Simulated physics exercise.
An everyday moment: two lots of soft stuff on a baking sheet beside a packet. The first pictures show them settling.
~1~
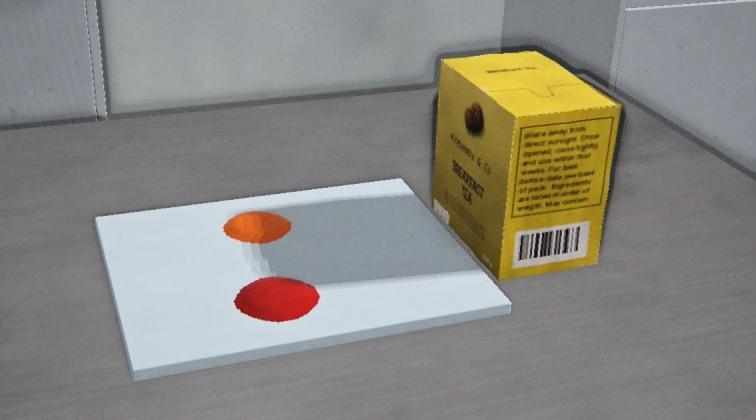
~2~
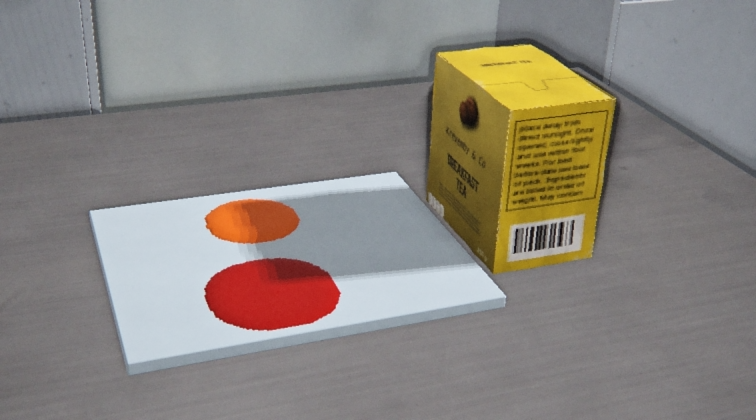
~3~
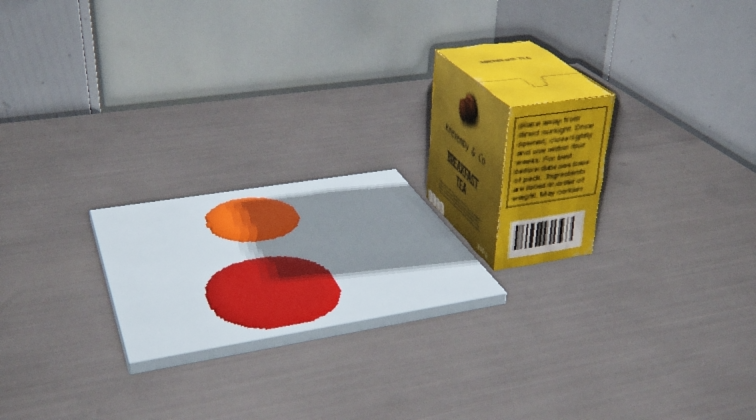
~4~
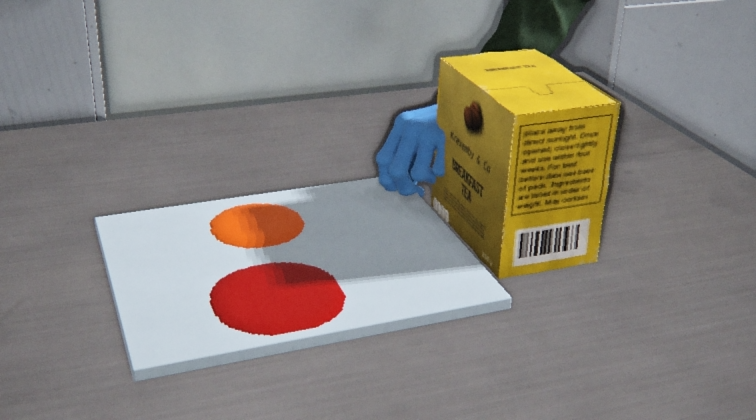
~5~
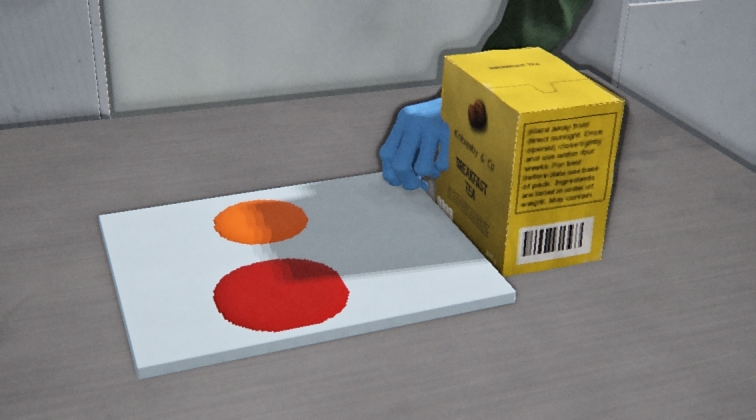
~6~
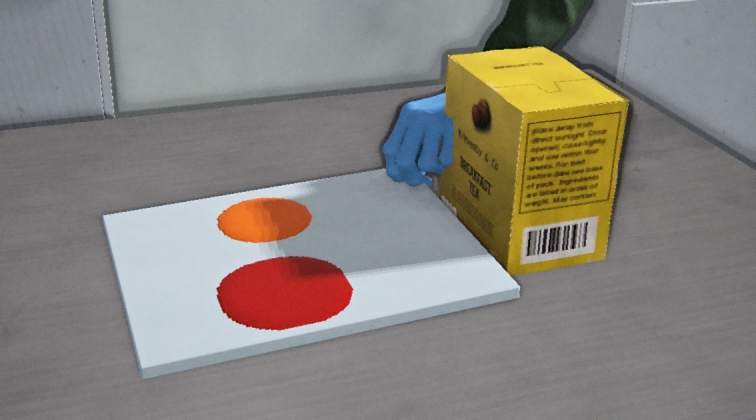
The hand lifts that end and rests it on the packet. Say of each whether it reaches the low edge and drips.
As for the red paste, it slides over the edge; the orange paste slides over the edge.
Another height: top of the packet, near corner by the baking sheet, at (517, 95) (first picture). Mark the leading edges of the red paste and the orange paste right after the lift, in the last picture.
At (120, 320), and at (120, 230).
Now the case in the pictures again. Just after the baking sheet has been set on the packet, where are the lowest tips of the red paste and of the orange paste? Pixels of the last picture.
At (121, 323), and at (130, 227).
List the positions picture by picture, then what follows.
The baking sheet lies flat; red paste (277, 294) a low mound; orange paste (258, 224) a low mound; packet (559, 195), in the first picture.
They settle; red paste (272, 291) spread thin; orange paste (252, 219) spread thin, in the second picture.
At rest; red paste (272, 289) spread thin; orange paste (253, 217) spread thin, in the third picture.
A hand takes the end; red paste (277, 295) spread thin; orange paste (257, 224) spread thin, in the fourth picture.
The end is rising; red paste (281, 291) spread thin; orange paste (260, 220) spread thin, in the fifth picture.
The baking sheet slopes by about 2°; red paste (285, 289) spread thin; orange paste (264, 218) spread thin; packet (567, 191), in the sixth picture.
Next, slope about 34°; the red paste is dripping off the low end; the orange paste has crept down a long way.
After that, the red paste is dripping off the low end; the orange paste is dripping off the low end.
Finally, slope about 34°; the red paste is dripping off the low end; the orange paste is dripping off the low end.
